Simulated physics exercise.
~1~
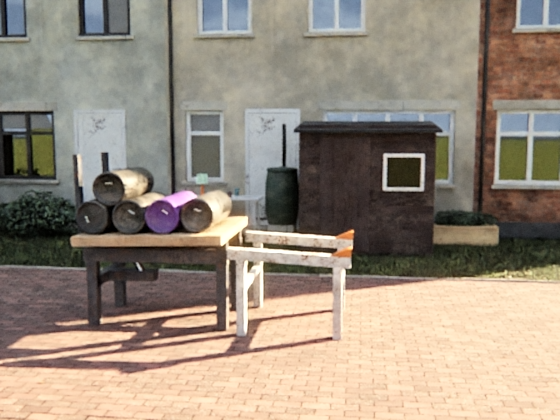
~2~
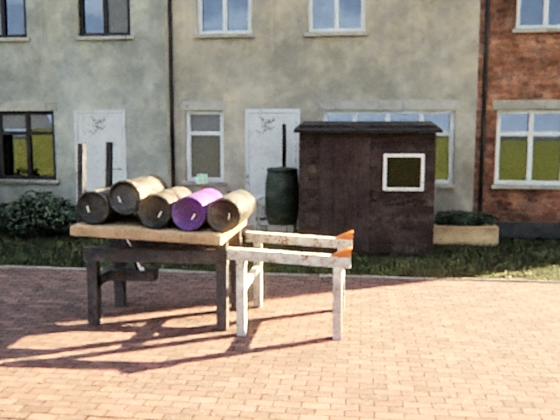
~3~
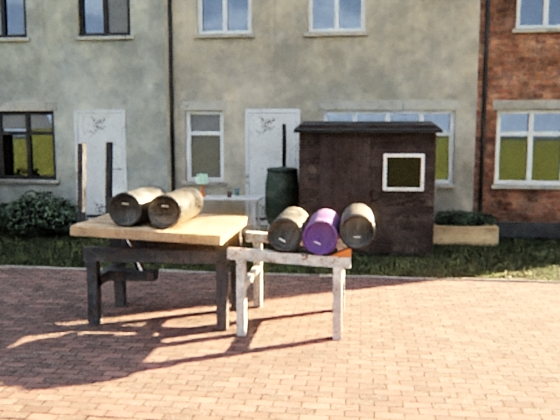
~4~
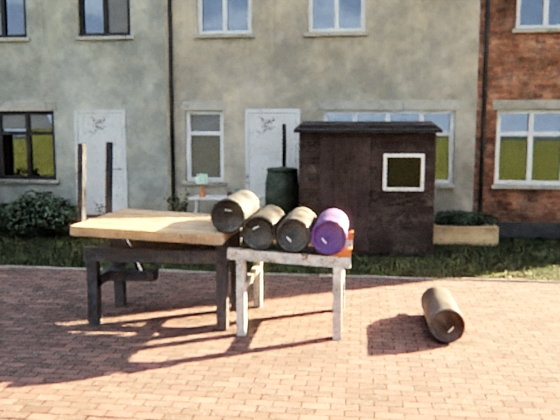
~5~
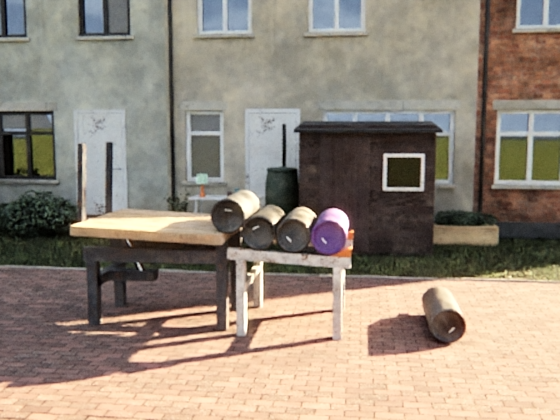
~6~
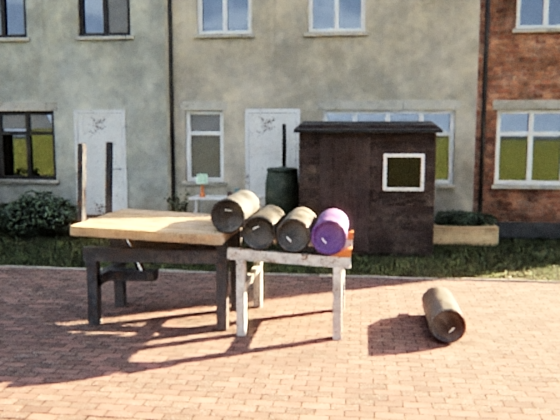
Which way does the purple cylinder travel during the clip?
The purple cylinder rolls to the right, going from the wooden deck onto the white rack.
